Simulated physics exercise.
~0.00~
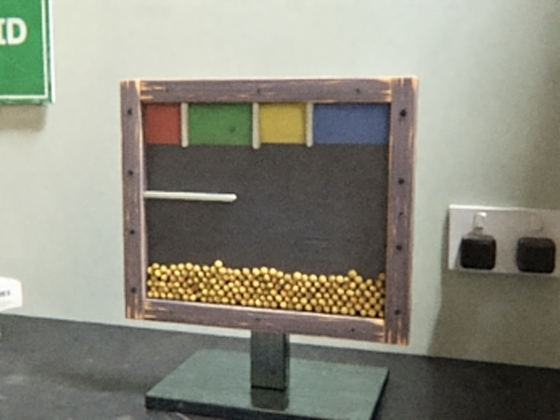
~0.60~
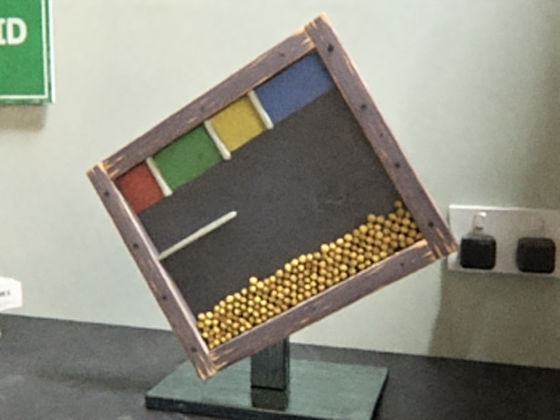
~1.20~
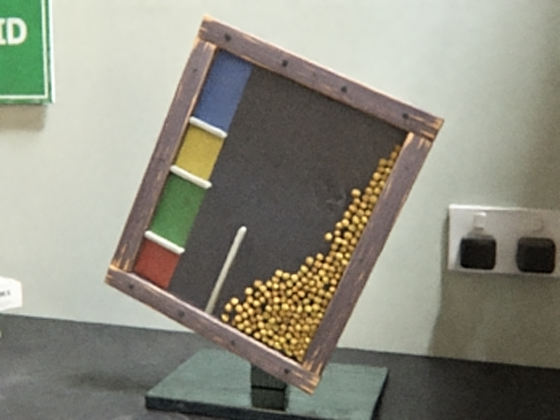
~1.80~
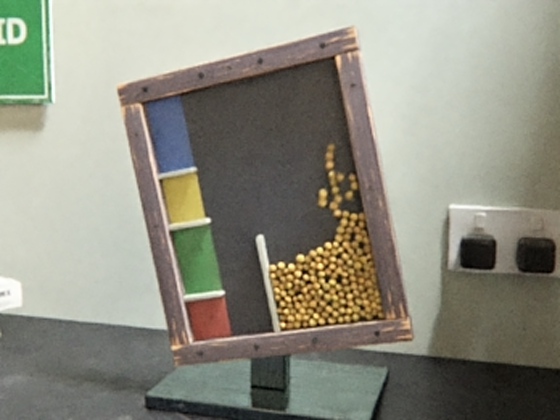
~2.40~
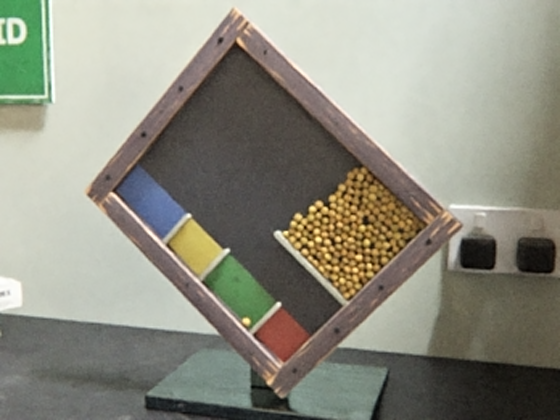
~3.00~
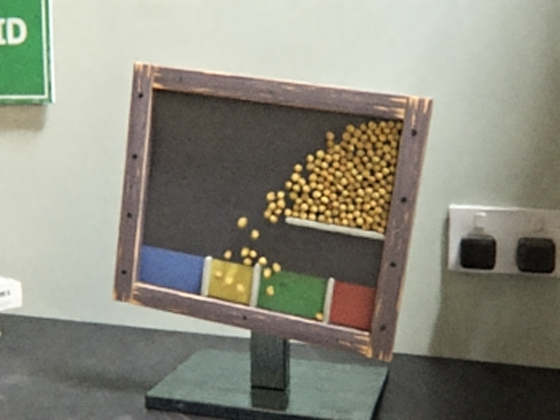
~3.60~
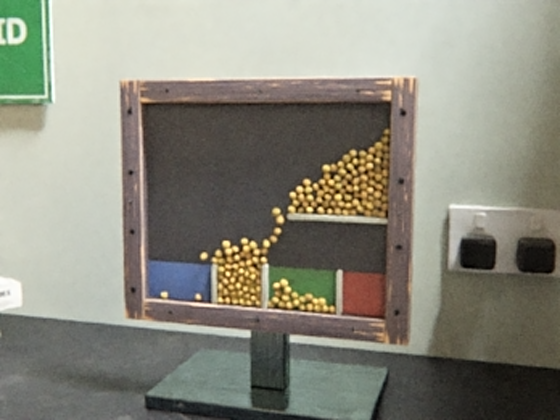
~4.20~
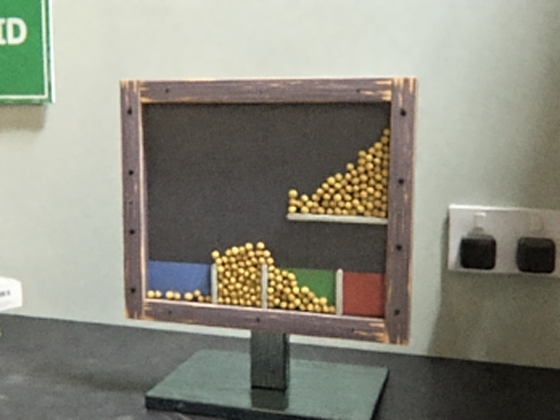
The clip opens on an upright framed case on a dark stand, with small golden beads lying along its floor beneath red, green, yellow and blue pockets. The case swings counterclockwise, and the beads slide into a heap at its lower right. As it tips further, they gather between the side wall and a pale inner ledge. Nearing upside down, it lets beads spill off the ledge toward the pockets below. It stops fully inverted, with yellow heaped, green partly filled, a few beads in blue, red empty, and a large pile still resting on the ledge.
